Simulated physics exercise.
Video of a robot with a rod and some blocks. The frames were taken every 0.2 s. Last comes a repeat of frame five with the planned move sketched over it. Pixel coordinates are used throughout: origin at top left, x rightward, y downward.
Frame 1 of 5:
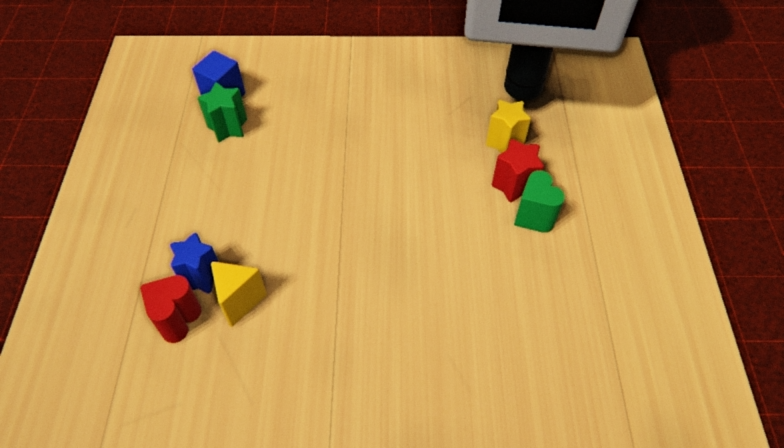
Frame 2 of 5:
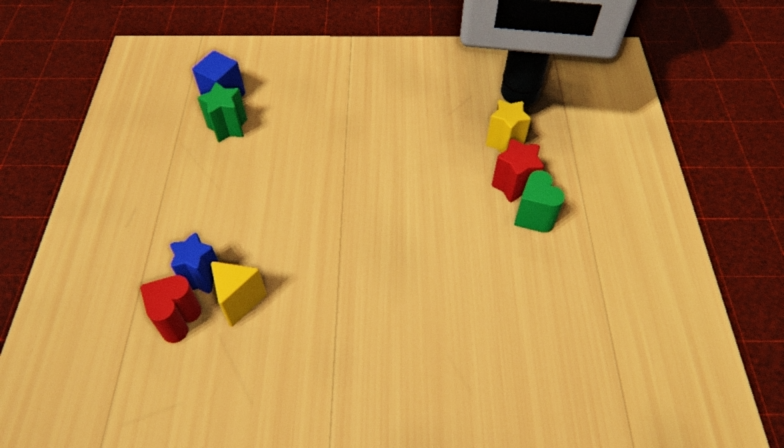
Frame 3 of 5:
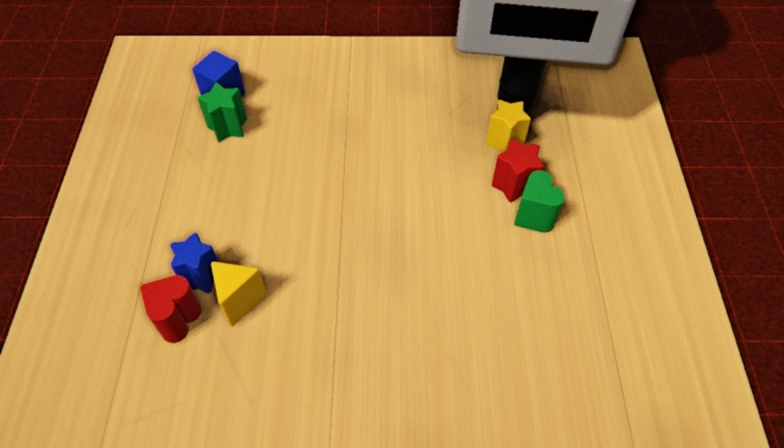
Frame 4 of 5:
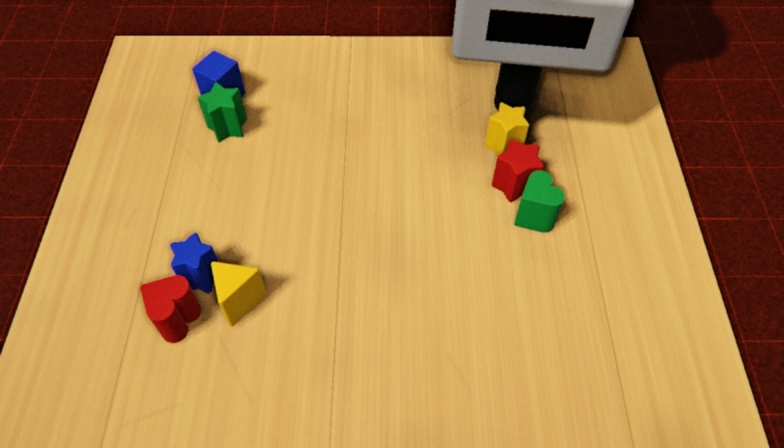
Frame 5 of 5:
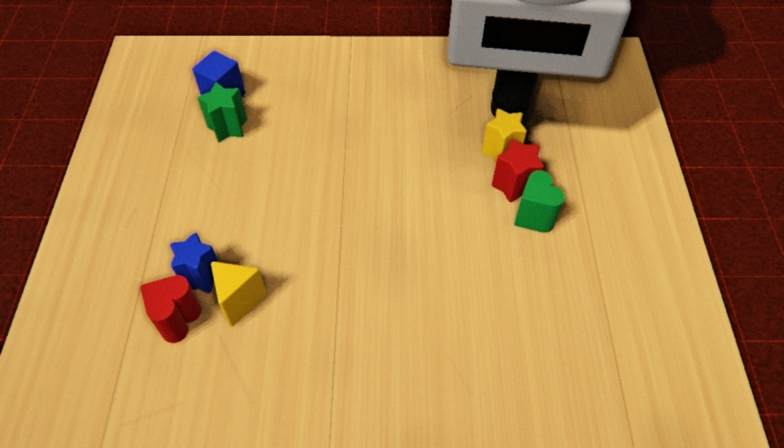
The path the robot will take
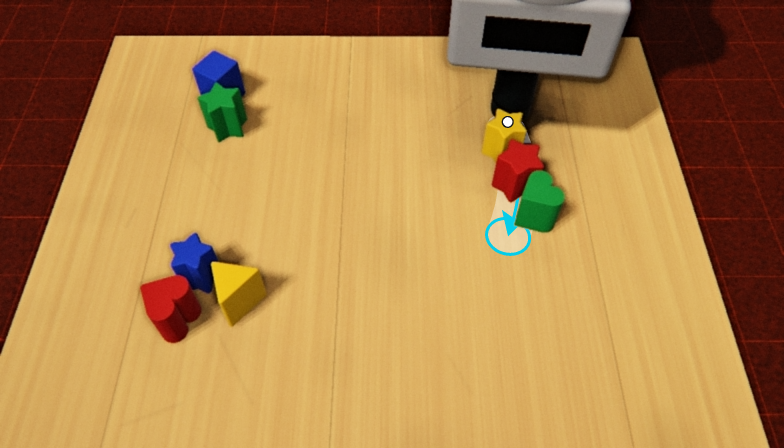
Robot arm with a black rod moving slowly down and slightly left, nudging a yellow star block beside red and green blocks.
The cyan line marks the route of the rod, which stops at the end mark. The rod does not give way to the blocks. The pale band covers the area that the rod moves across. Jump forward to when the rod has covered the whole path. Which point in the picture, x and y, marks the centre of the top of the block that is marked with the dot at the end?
My best guess is (489, 156).
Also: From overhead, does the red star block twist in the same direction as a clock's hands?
No - that is not the case.
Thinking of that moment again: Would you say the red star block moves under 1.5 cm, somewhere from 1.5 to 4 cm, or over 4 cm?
Distance: Above 4 cm.
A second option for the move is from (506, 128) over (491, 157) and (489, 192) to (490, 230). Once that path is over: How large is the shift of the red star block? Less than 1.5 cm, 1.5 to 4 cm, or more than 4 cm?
My answer is that it shifts over 4 cm.
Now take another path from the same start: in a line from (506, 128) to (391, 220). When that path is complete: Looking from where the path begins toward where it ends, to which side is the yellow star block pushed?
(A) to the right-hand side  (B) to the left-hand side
Option B.
The drawn path runs from (506, 128) by way of (519, 180) to (508, 236); the dot is on the yellow star block.
The first path, step by step. One third of the way, rod (521, 145); yellow star block (497, 148), turned 40° clockwise; red star block (515, 175), turned 45° anticlockwise; green heart-shaped block (548, 196).
Two thirds of the way, rod (522, 182); yellow star block (489, 156), turned 95° clockwise; red star block (504, 194), turned 50° anticlockwise; green heart-shaped block (550, 203), turned 15° anticlockwise.
At the end, rod (512, 221); yellow star block (489, 156), turned 100° clockwise; red star block (488, 232), turned 40° anticlockwise; green heart-shaped block (559, 227), turned 85° anticlockwise.
